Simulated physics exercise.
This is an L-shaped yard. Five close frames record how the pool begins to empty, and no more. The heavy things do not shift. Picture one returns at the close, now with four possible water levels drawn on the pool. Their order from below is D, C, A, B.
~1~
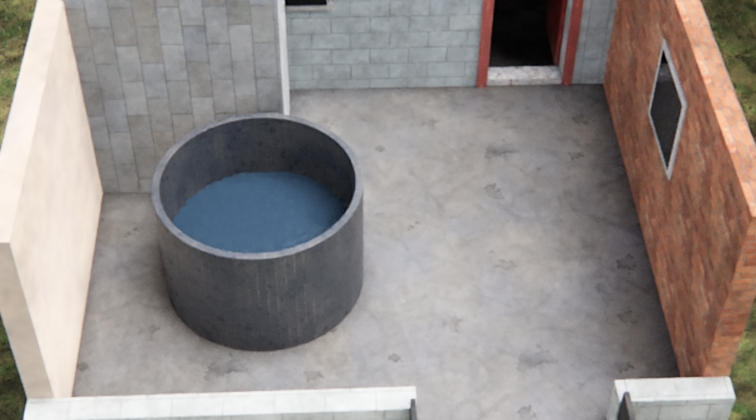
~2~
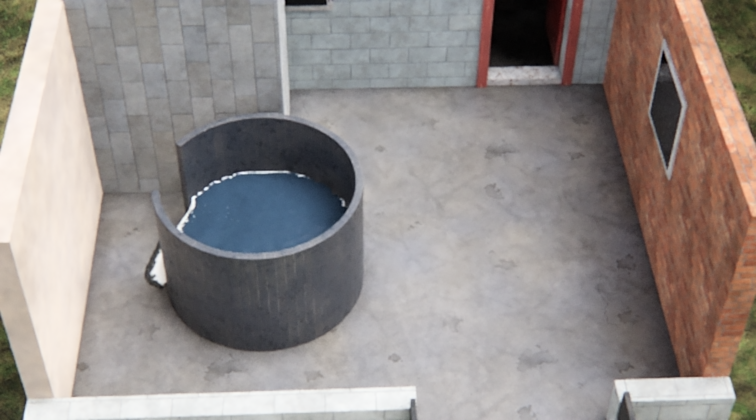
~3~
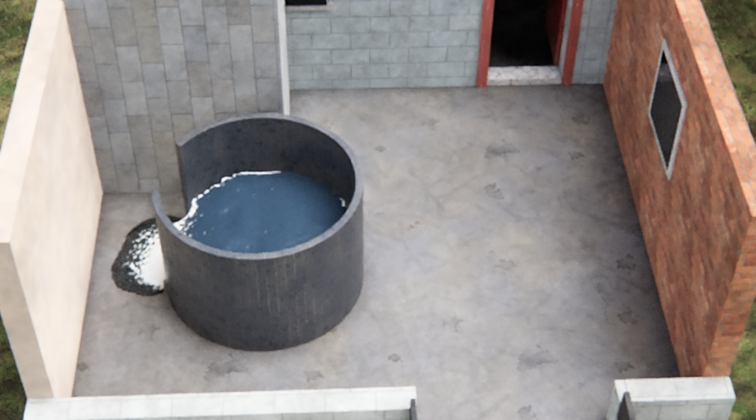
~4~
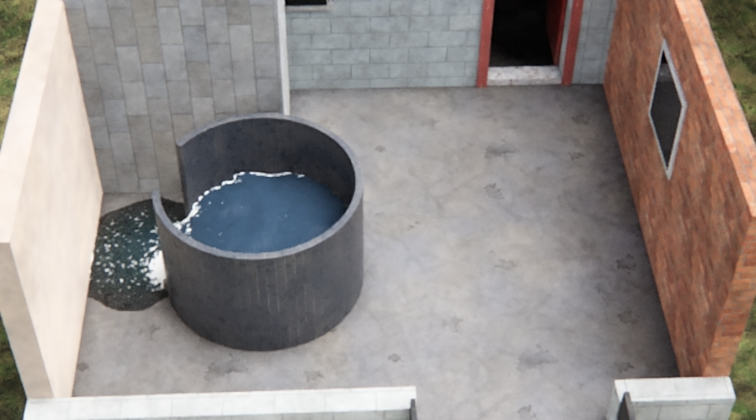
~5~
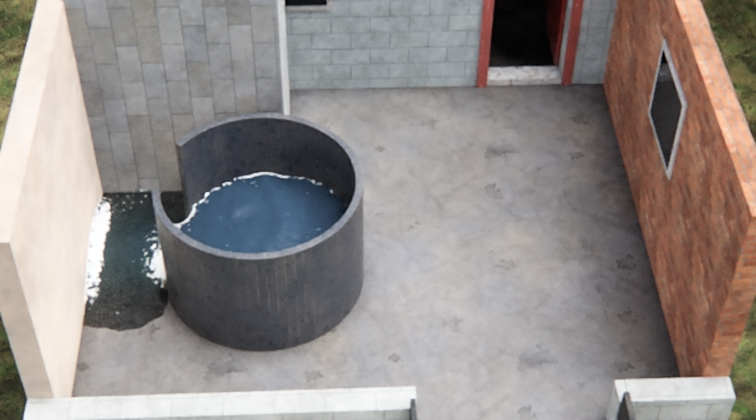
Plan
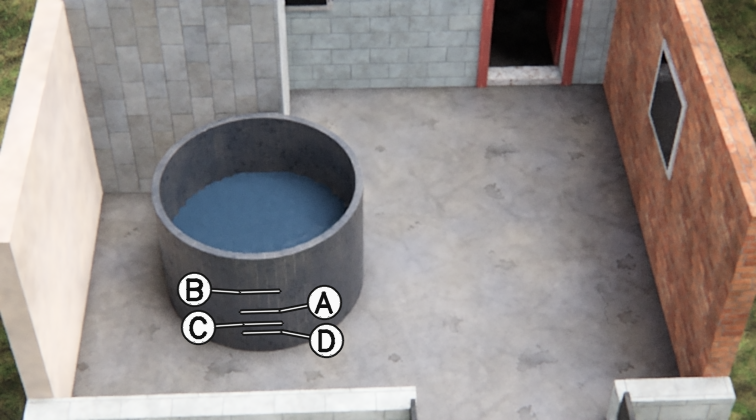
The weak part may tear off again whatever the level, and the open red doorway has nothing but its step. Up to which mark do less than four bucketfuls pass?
That is mark B.
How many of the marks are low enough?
All of them.
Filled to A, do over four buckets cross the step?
No.
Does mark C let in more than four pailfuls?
No, that is safe.
On the marked copy, A at (260, 311); B at (259, 291); C at (262, 323); D at (262, 332); from the bottom up D, C, A, B.
For mark A, nothing gets over.
For mark B, a splash gets over, under a bucket.
For mark C, nothing gets over.
For mark D, nothing gets over.
